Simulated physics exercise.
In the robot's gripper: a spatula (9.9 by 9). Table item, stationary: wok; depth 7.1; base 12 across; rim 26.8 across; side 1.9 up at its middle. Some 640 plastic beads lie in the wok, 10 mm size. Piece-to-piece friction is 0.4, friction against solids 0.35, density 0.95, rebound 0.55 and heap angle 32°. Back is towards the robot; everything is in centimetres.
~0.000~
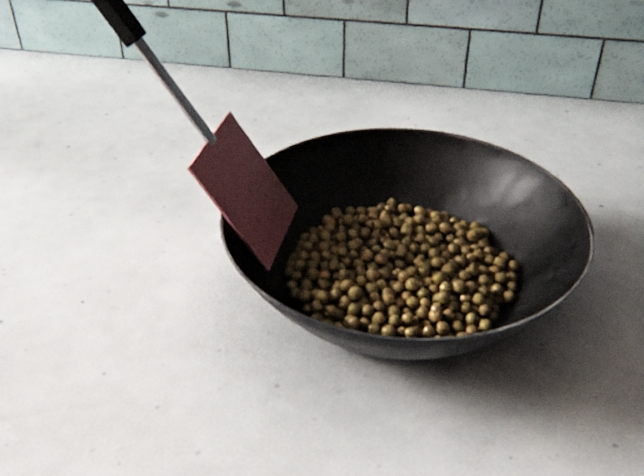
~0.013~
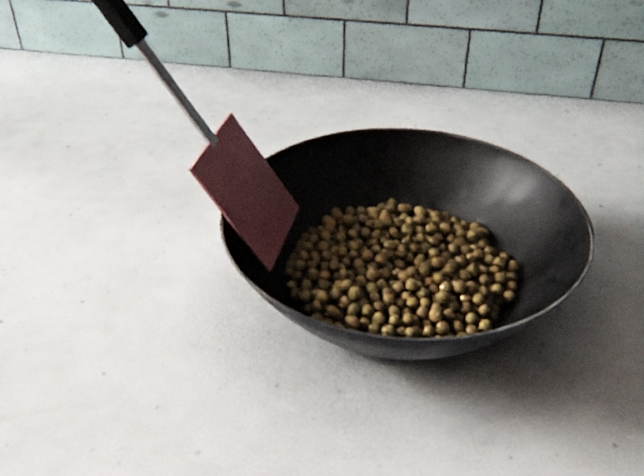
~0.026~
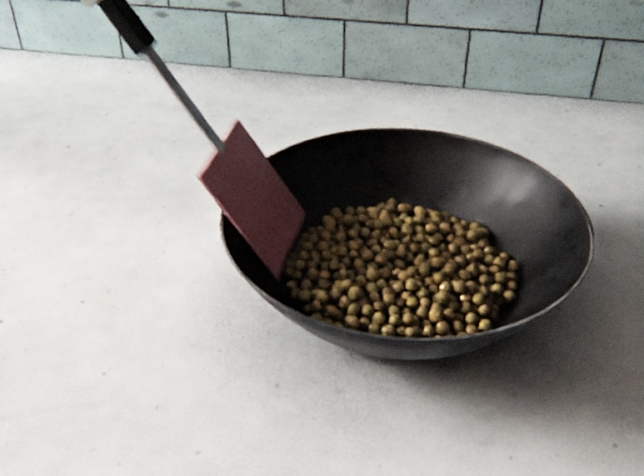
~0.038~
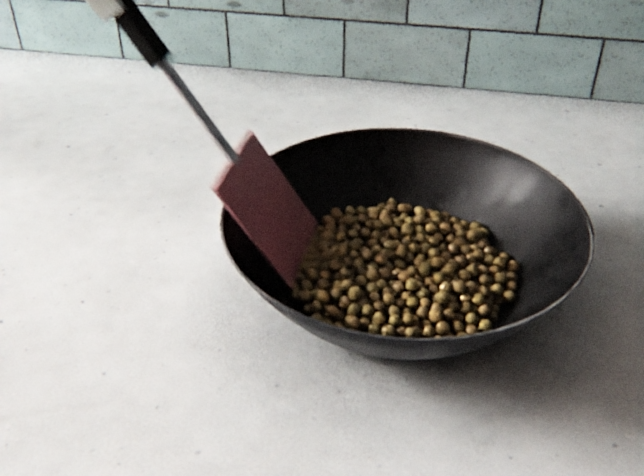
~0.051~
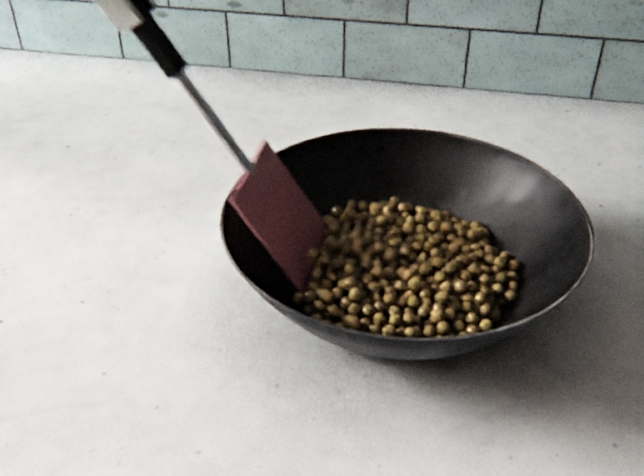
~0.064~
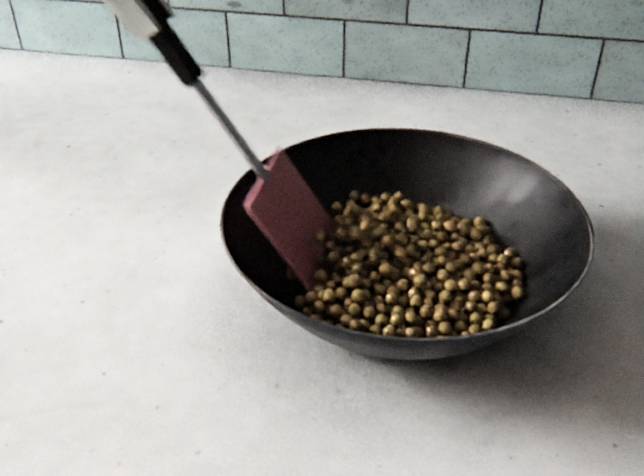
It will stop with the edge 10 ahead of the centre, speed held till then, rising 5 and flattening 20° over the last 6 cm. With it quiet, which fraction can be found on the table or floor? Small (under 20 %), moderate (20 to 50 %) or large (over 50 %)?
Moderate.
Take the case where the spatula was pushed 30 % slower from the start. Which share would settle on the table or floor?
I'd expect near 25 per cent.
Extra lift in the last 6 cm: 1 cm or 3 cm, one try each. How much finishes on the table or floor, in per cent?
Near 40 and 35 percent respectively.
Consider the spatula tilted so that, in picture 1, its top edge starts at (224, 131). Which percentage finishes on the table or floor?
I'd estimate around 30 per cent.
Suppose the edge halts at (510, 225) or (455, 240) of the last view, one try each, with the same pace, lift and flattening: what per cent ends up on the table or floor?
Close to 20 and close to 0 per cent, respectively.
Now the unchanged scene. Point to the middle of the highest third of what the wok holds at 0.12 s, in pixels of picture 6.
At about (424, 254).
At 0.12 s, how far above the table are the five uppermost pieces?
Height: Some 10 cm.
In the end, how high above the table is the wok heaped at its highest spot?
5.0 cm.
After 0.12 s, sloping 57°, highest piece 13 above the table; 640 in the wok, 1 on the blade or in flight.
After 0.18 s, sloping 52°, highest piece 17 above the table; 640 in the wok, 1 on the blade or in flight.
After 0.41 s, sloping 37°, highest piece 22 above the table; 441 in the wok, 37 on the table or floor, 163 on the blade or in flight.
After 1.46 s, sloping 37°, highest piece 5 above the table; 440 in the wok, 201 on the table or floor.
At rest, 440 in the wok, 201 on the table or floor. That is 31 % on the table or floor.
